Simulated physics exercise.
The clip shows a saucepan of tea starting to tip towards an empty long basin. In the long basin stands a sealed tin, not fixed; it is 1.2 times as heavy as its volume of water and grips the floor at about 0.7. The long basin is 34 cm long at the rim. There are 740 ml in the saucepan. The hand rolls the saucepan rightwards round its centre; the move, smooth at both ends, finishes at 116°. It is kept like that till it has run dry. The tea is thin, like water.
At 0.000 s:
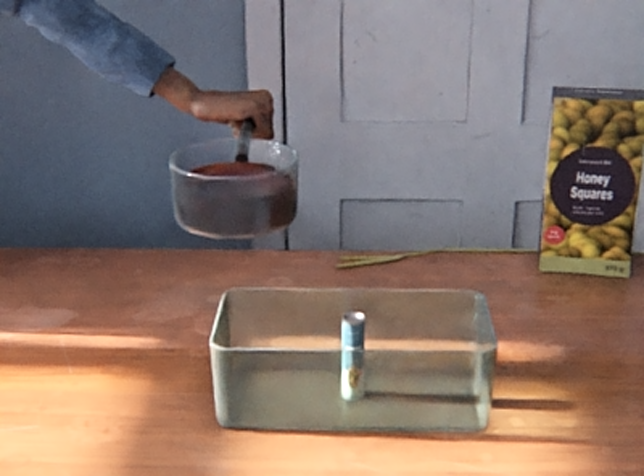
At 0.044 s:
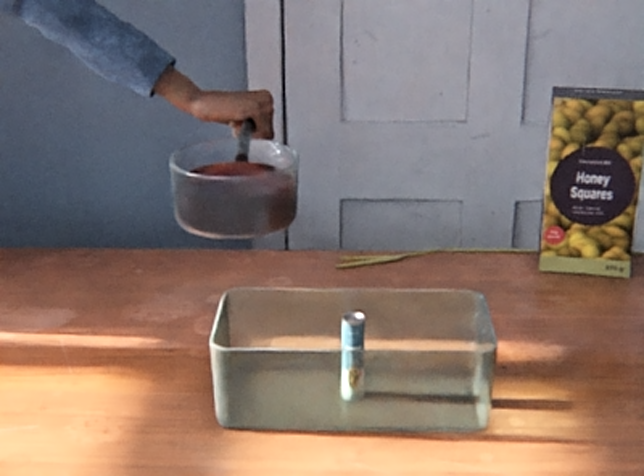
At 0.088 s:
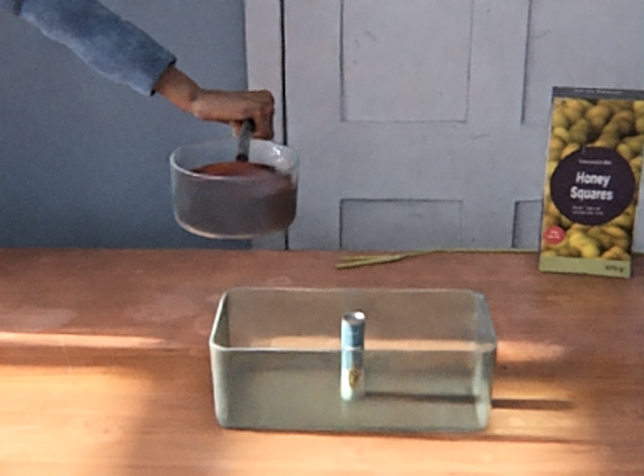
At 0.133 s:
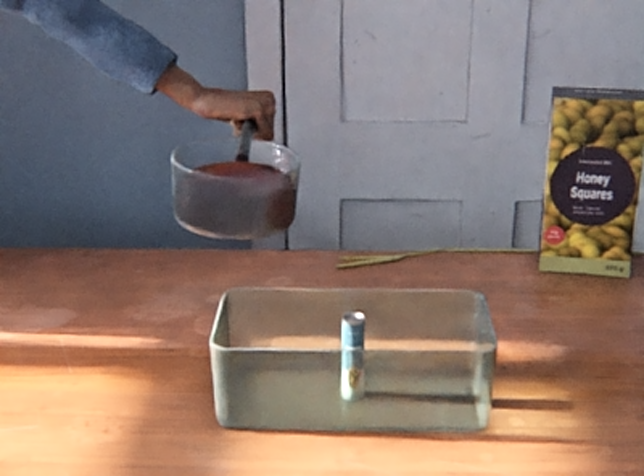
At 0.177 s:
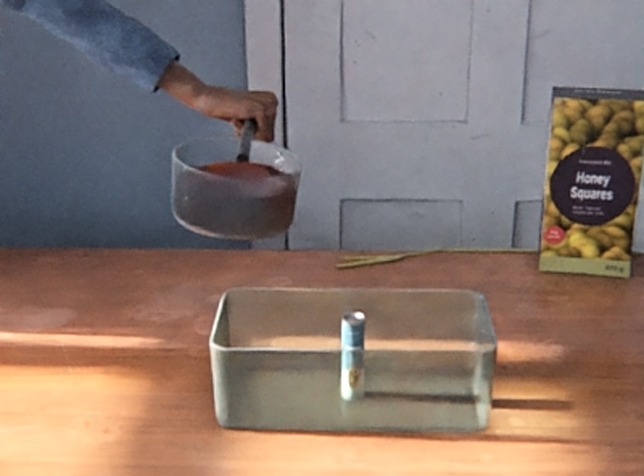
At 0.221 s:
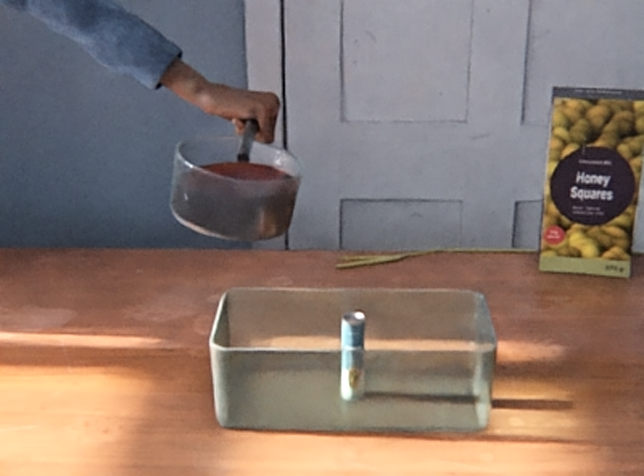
A hand gripping a clear saucepan of reddish-brown tea holds it level above an empty long basin on a wooden table, then slowly rolls it slightly rightwards. The pan's right rim dips a little while the tea stays inside, and the basin, small tin and Honey Squares box remain still.
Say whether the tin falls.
The tin keeps standing.
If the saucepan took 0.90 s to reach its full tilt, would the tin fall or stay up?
Then it goes over.
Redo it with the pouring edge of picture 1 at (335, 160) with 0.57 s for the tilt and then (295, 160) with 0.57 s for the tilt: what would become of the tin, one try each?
First it keeps standing; then it falls.
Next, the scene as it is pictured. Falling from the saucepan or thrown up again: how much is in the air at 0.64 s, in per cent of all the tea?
Near 34 in a hundred.
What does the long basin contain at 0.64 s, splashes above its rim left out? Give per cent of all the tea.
Near 5 in a hundred.
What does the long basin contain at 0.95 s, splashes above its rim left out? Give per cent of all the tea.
Some 78 per cent.
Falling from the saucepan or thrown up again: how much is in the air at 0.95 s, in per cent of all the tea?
About 14 per cent.
By 0.64 s the tilt is 71° and 60 per cent is still to pour; the tin stands where it began.
By 0.95 s the tilt is 109° and 8 per cent is still to pour; the tin stands where it began.
By 1.27 s the tilt is 116° and 0 per cent is still to pour; the tin stands where it began.
By 1.62 s the tilt is 116° and 0 per cent is still to pour; the tin stands where it began.
At rest the tin stands where it began.
